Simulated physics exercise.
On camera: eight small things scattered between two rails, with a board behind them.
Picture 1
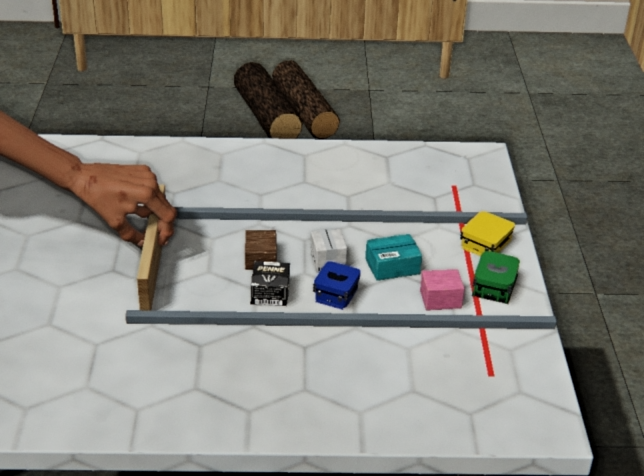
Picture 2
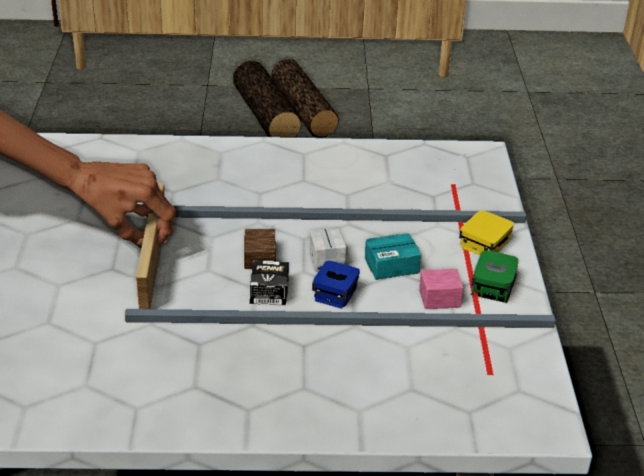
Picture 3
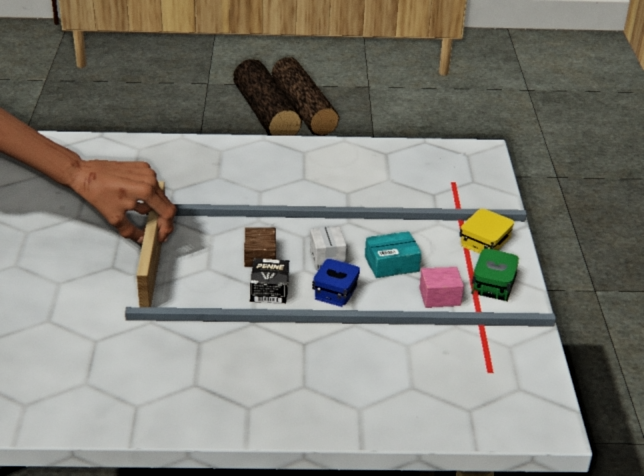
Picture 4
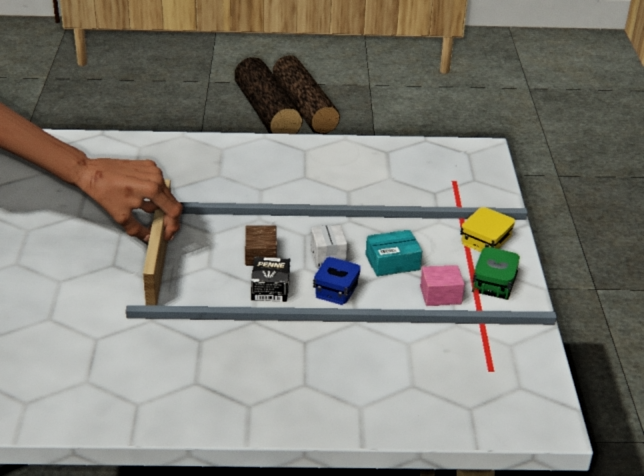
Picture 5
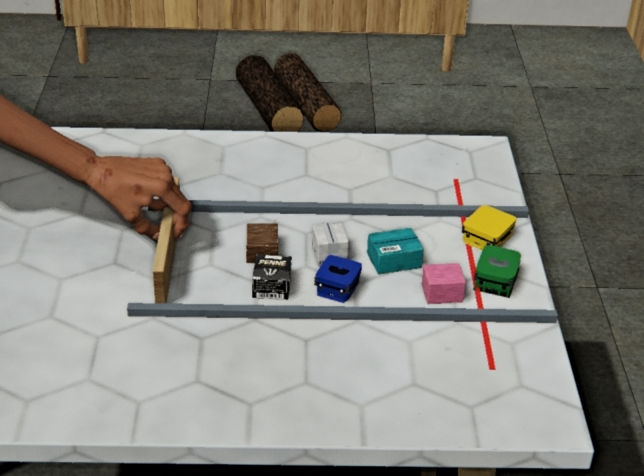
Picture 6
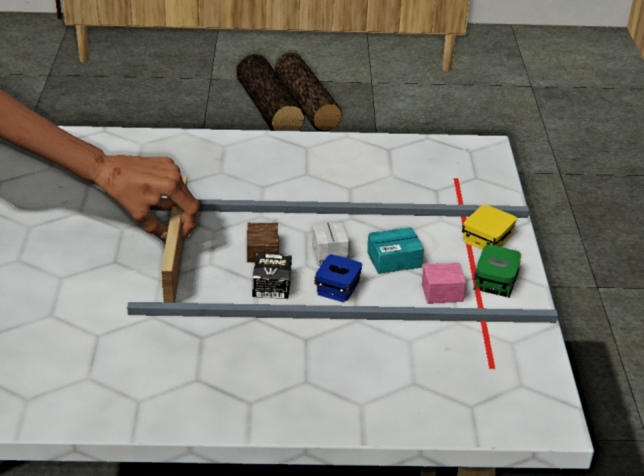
A hand slides a wooden board slightly right between two rails toward eight still objects.
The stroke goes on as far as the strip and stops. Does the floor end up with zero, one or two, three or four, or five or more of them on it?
The number that tumble down is over two and under five.
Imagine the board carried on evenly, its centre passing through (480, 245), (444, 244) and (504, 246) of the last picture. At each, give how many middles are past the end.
That makes 3, 1, 5.
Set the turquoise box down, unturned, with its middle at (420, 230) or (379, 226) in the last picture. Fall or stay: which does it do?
In order: Keeps its place; keeps its place.
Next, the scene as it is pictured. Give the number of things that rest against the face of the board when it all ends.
The count in contact is 2.
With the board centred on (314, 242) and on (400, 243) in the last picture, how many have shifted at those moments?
At that stage 5; at the next, 7.
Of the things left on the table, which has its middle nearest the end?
Foremost: The blue case.
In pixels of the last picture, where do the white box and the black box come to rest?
Taking them in turn, first comes (519, 252), then (497, 282).
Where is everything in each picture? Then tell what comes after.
In the first frame, yellow case (487, 236); green case (496, 278); pink block (442, 290); board (153, 247); tape (471, 270).
In the second frame, green case (495, 277); turquoise box (393, 256).
In the third frame, pink block (441, 287); brown block (260, 247).
In the fourth frame, yellow case (487, 232); blue case (337, 282).
In the fifth frame, green case (497, 272); white box (330, 245).
In the sixth frame, yellow case (489, 230); green case (497, 271); pink block (444, 283); board (176, 239); tape (472, 263).
A little later, none off yet; yellow case at rest near (489, 230); green case at rest near (497, 271); pink block at rest near (444, 283).
Next, none off yet; yellow case at rest near (490, 230); green case shifted about its own width near (551, 273); pink block shifted well along near (516, 288).
When it is over, the number that fall off is three or four; down, turquoise box, pink block and green case.
